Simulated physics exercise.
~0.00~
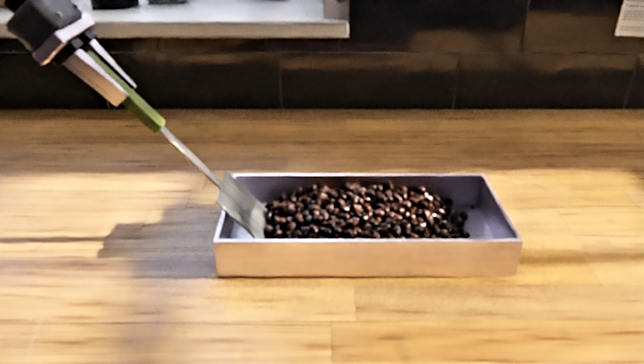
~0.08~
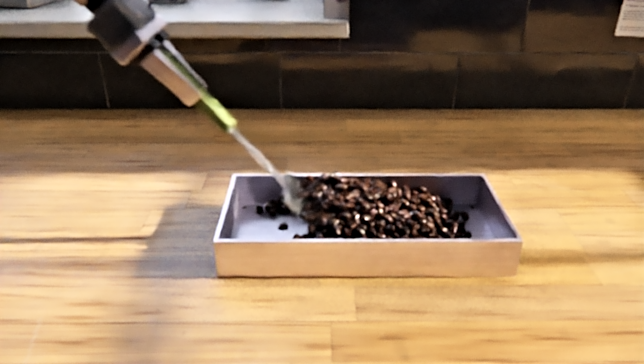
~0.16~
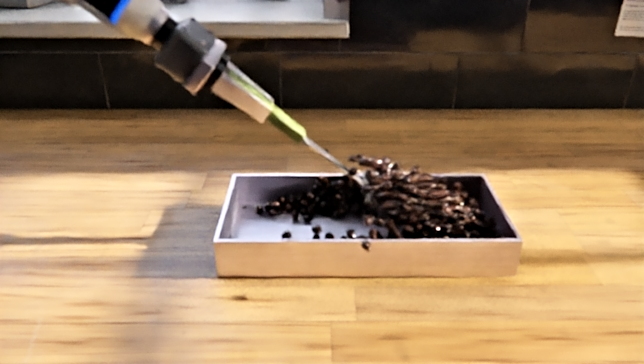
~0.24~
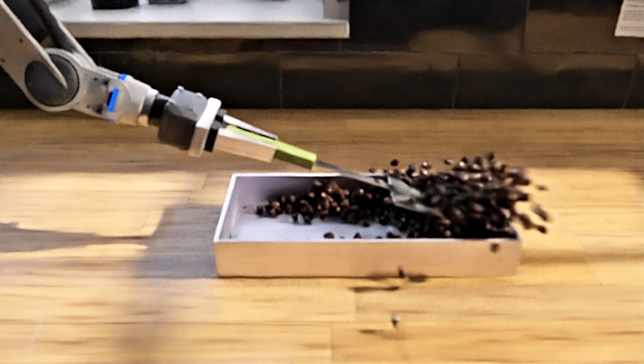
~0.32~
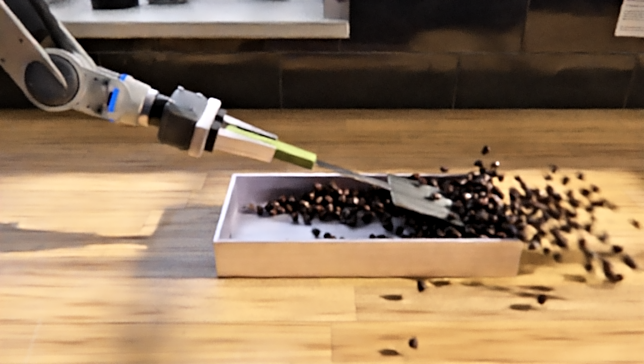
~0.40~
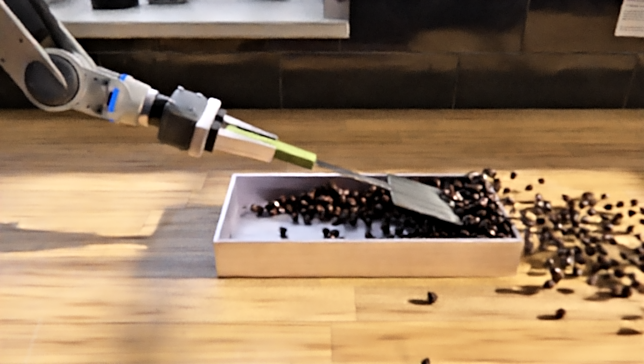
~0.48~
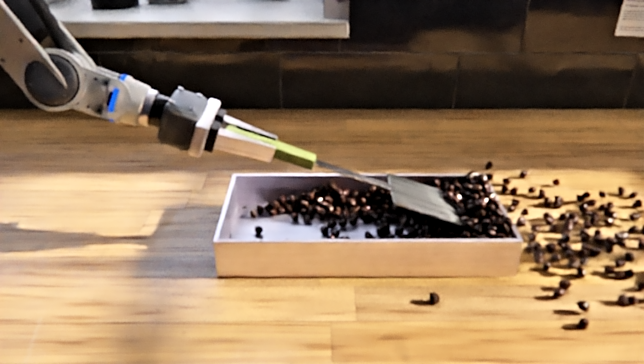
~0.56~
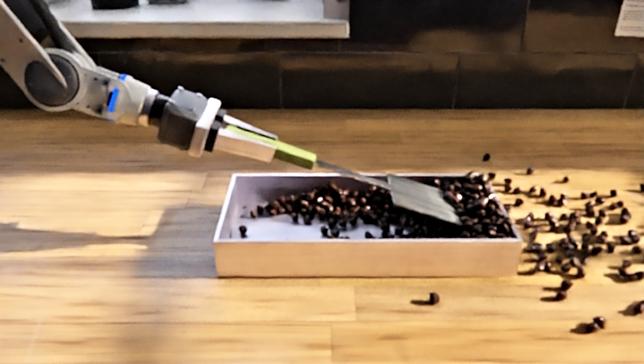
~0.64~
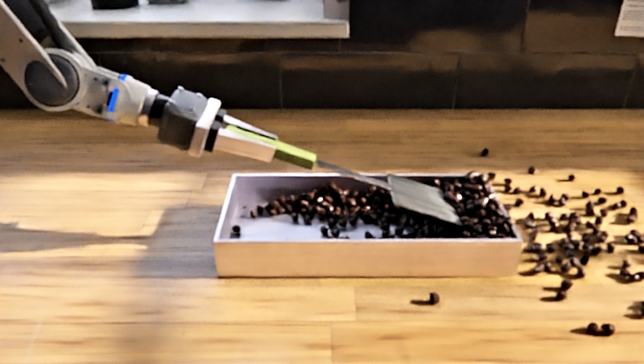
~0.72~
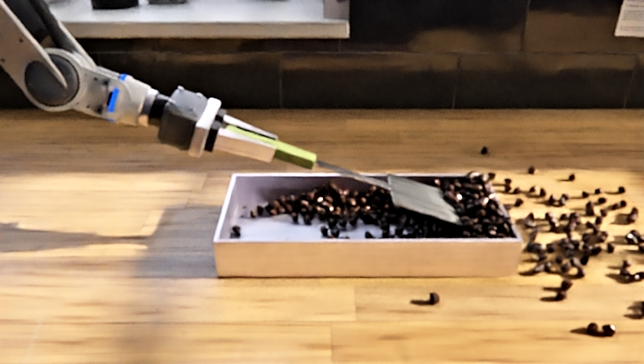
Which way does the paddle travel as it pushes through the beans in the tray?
The paddle moves to the right, pushing the beans toward that end of the tray before it stops.
